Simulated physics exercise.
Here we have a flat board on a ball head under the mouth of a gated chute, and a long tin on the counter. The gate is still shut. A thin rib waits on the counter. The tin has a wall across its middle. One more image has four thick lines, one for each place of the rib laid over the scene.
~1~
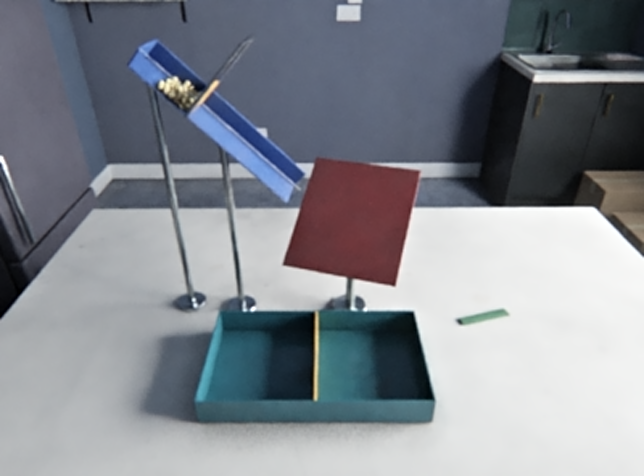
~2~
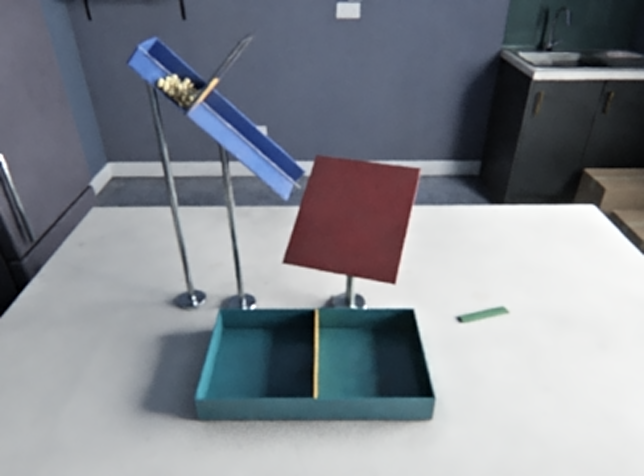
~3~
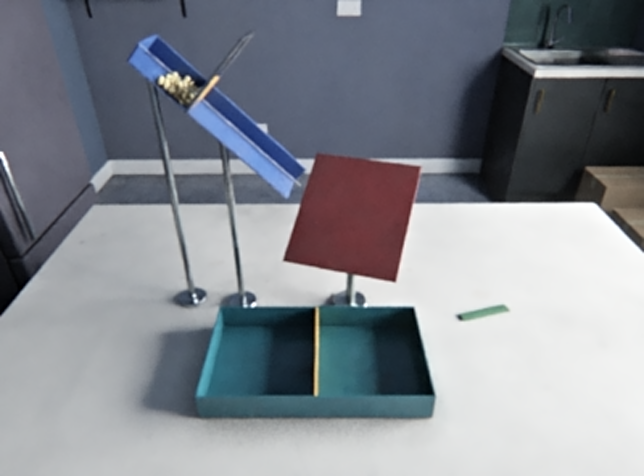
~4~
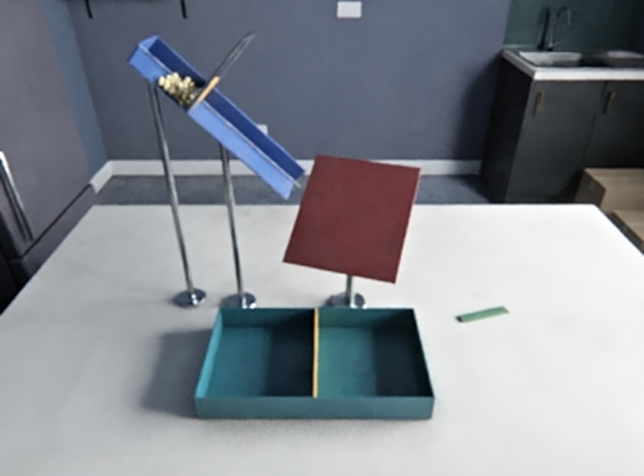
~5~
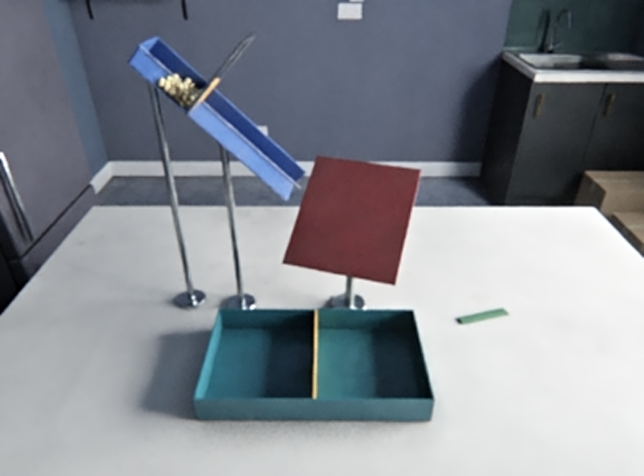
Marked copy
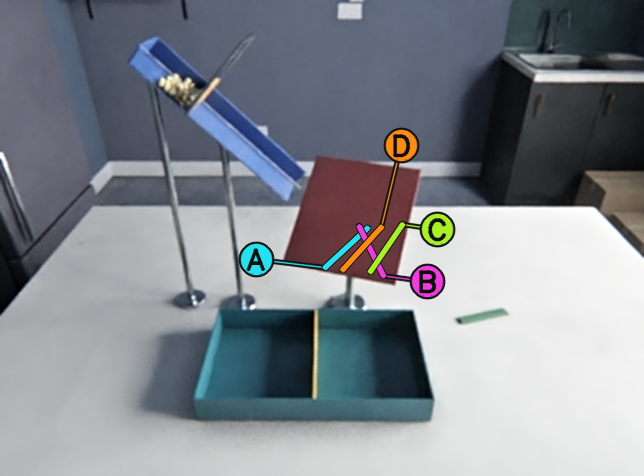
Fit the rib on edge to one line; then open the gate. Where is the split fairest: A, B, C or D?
D beats the others.
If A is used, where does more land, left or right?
The left half.
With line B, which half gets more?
The right half.
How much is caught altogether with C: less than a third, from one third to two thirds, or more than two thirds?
It is more than two thirds.
On the marked copy, line A from (367, 228) to (325, 267); line B from (359, 226) to (383, 275); line C from (402, 224) to (370, 271); line D from (381, 227) to (342, 269).
If A is chosen, of what is caught, all but a few in the left half, a small share in the right.
If B is chosen, of what is caught, close to a quarter in the left half, the bulk in the right.
If C is chosen, of what is caught, a small share in the left half, the bulk in the right.
If D is chosen, of what is caught, close to two thirds in the left half, close to a third in the right.
